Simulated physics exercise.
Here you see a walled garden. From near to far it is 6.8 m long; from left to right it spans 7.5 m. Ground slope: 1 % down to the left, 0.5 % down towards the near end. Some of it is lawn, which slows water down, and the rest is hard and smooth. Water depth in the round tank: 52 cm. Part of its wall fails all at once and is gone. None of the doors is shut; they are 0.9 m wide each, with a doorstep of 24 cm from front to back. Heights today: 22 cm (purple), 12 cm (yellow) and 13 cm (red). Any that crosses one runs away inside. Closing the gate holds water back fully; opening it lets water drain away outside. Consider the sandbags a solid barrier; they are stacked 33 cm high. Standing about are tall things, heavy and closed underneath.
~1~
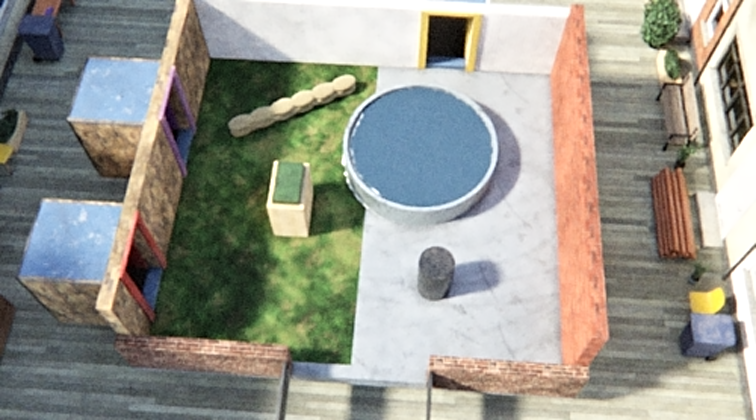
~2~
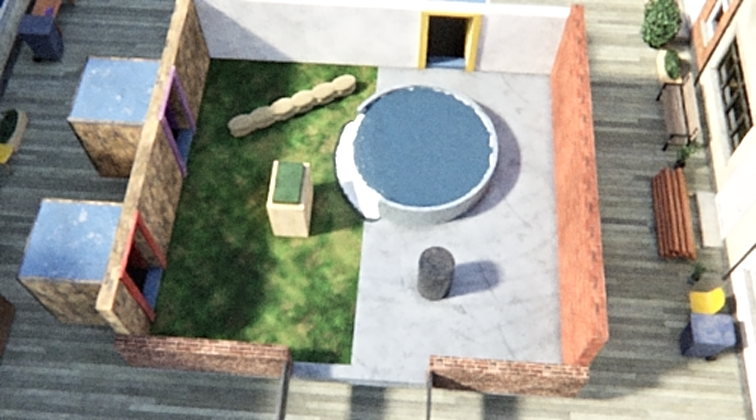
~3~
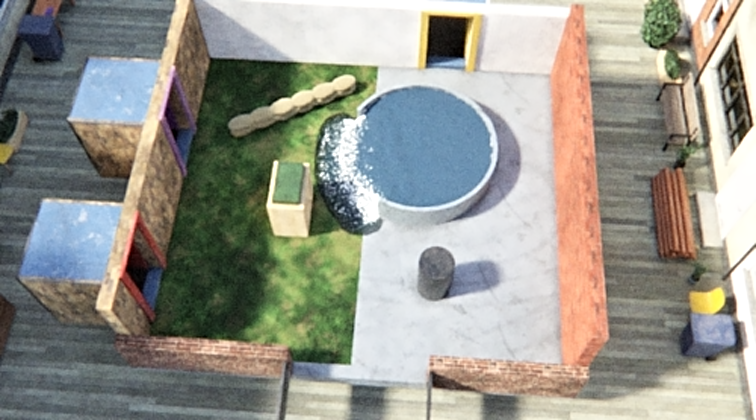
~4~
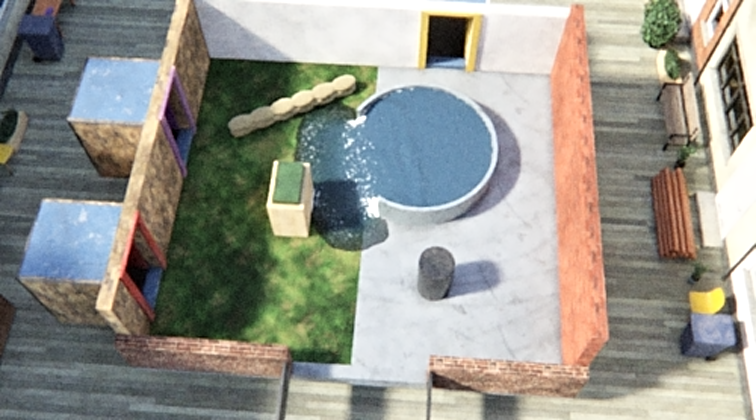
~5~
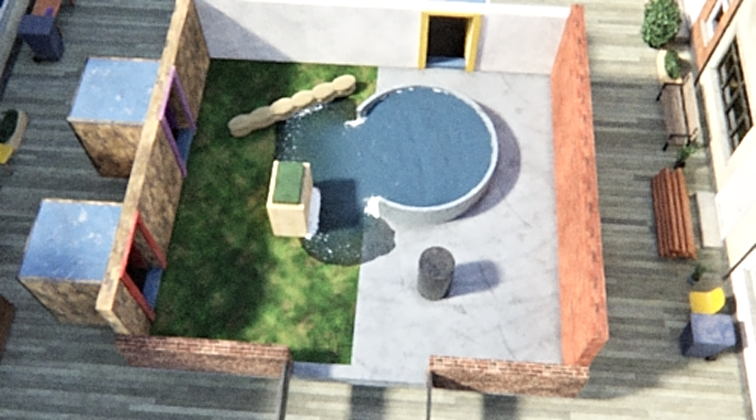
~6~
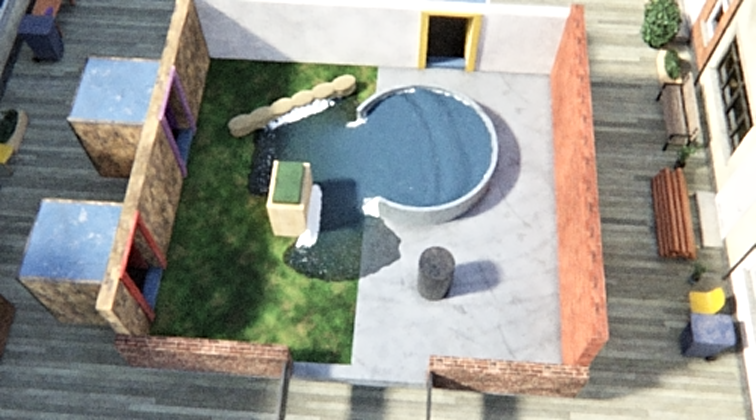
In a walled garden of grass and pale paving, the left side of a round tank gives way, and water pours through the gap, spreading across the lawn around a pale block and up to the sandbags.
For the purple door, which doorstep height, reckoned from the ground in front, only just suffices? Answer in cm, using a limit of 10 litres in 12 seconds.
A doorstep of roughly 26 cm.
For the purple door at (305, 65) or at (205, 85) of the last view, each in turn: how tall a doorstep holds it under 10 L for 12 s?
Roughly 6.5 cm for the first and 8.5 cm for the second.
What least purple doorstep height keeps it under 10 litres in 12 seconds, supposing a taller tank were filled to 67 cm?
I'd say close to 36 cm.
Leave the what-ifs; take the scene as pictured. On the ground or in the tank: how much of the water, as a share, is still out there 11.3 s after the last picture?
Around 82 in a hundred parts remain.
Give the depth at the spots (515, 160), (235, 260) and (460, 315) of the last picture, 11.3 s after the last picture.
Approx. 2 / 9 / 3 cm.
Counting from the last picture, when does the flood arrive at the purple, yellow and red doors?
Purple: 1.0 s; yellow: 4.0 s; red: 2.2 s.
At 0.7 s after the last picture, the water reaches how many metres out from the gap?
3.2 m.
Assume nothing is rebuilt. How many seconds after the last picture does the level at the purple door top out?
That happens close to 1.8 s on the clock.
Then, 0.7 s after the last picture water covers 20 % of the floor, deepest (37 cm) near (324, 196); it has not reached the purple door.
Then, 2.3 s after the last picture water covers 50 % of the floor, deepest (32 cm) near (187, 165); 29 cm at the purple door, 17 litres in over its 22 cm doorstep.
Then, 11.3 s after the last picture water covers 95 % of the floor, deepest (12 cm) near (146, 351); 10 cm at the purple door, 33 litres in over its 22 cm doorstep.
At the purple door as built, the water peaked near 30 cm, 1.9 s after the last picture.
With a doorstep of 22.5 cm, 29 litres would have come in within the 12 s; with 30 cm, 1 litre. So under 10 litres takes about 26 cm.
